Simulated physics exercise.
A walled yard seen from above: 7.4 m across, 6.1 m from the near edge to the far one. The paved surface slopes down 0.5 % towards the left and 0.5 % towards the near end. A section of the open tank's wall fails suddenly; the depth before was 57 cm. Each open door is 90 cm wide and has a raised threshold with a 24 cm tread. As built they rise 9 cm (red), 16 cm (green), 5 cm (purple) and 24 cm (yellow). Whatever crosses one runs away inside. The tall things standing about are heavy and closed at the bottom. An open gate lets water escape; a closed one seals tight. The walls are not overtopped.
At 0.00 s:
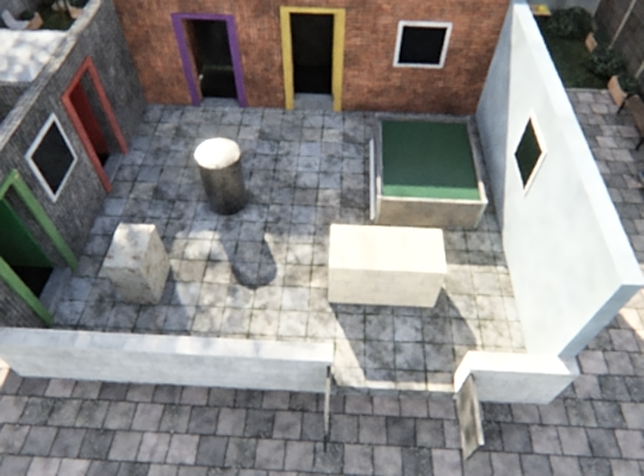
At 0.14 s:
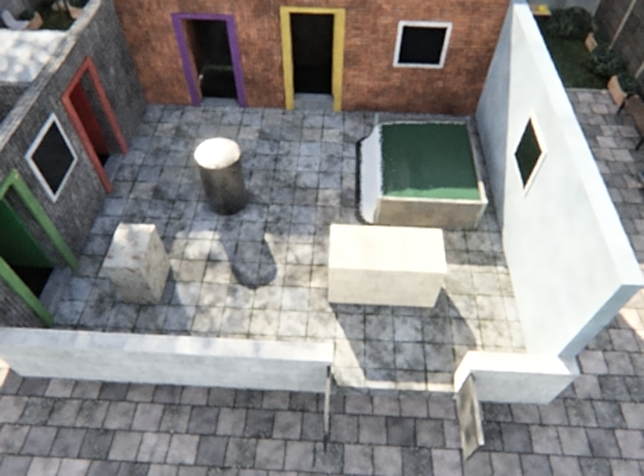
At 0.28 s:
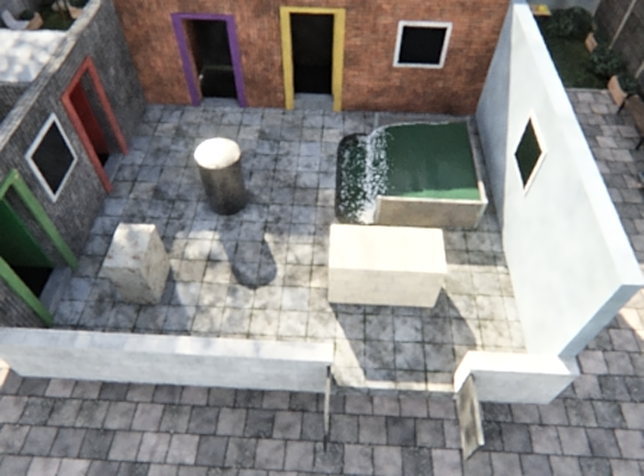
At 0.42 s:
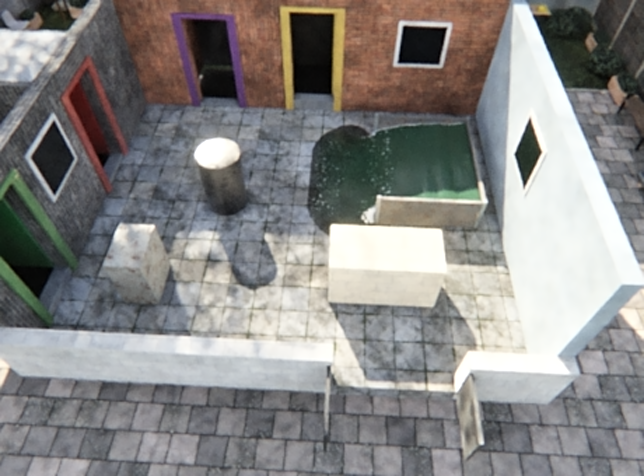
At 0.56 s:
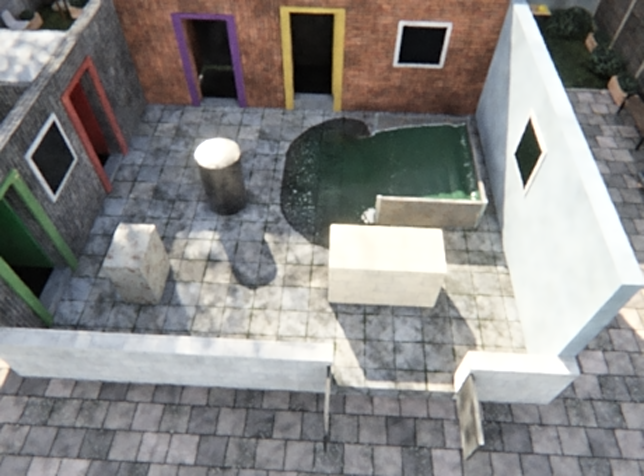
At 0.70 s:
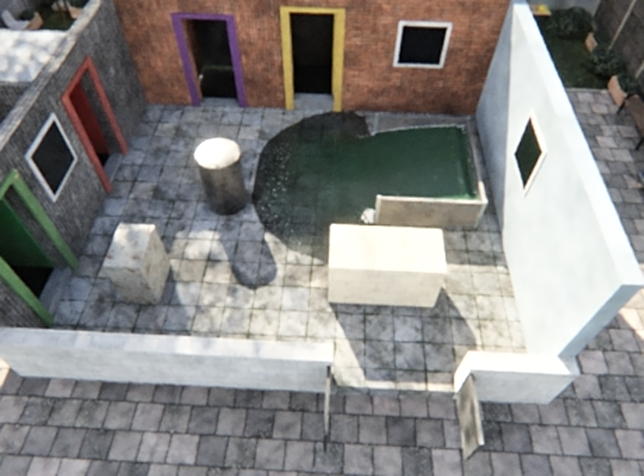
A walled yard of grey paving is seen from high above, with a brick wall at the back holding doorways edged in purple and yellow. An open tank of green water sits at the back right, behind a pale block, with a grey cylinder and smaller block to the left. The tank's left side gives way and water pours out, spreading leftward in a dark, rounded sheet towards the cylinder, while the camera stays still.
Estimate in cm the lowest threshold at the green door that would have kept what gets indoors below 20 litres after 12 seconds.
At least 12.5 cm or so.
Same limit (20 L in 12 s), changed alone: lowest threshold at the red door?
Roughly 16 cm at red.
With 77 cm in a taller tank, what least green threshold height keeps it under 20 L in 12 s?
Some 17 cm.
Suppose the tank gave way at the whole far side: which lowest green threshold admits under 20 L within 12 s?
Then roughly 6.0 cm.
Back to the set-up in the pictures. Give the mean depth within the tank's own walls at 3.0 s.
Some 11 cm.
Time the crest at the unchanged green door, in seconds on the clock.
Near 6.0 s.
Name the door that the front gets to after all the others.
The green one.
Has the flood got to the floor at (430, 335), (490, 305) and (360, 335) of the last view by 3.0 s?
In that order: Not reached, still dry, still dry.
After 1.4 s water covers 35 % of the floor, deepest (30 cm) near (249, 194); it has not reached the green door.
After 3.0 s water covers 60 % of the floor, deepest (38 cm) near (146, 108); 6 cm at the green door, 0 litres in over its 16 cm threshold.
After 12.0 s water covers 95 % of the floor, deepest (10 cm) near (243, 342); 8 cm at the green door, 3 litres in over its 16 cm threshold.
At the green door as built, the water arrived by 2.5 s and peaked near 20 cm at 6.0 s.
Run again over the same 12 s with other heights there, 38 litres in over 11 cm, 6 litres over 15 cm. The limit of 20 litres is kept from about 12.5 cm up.
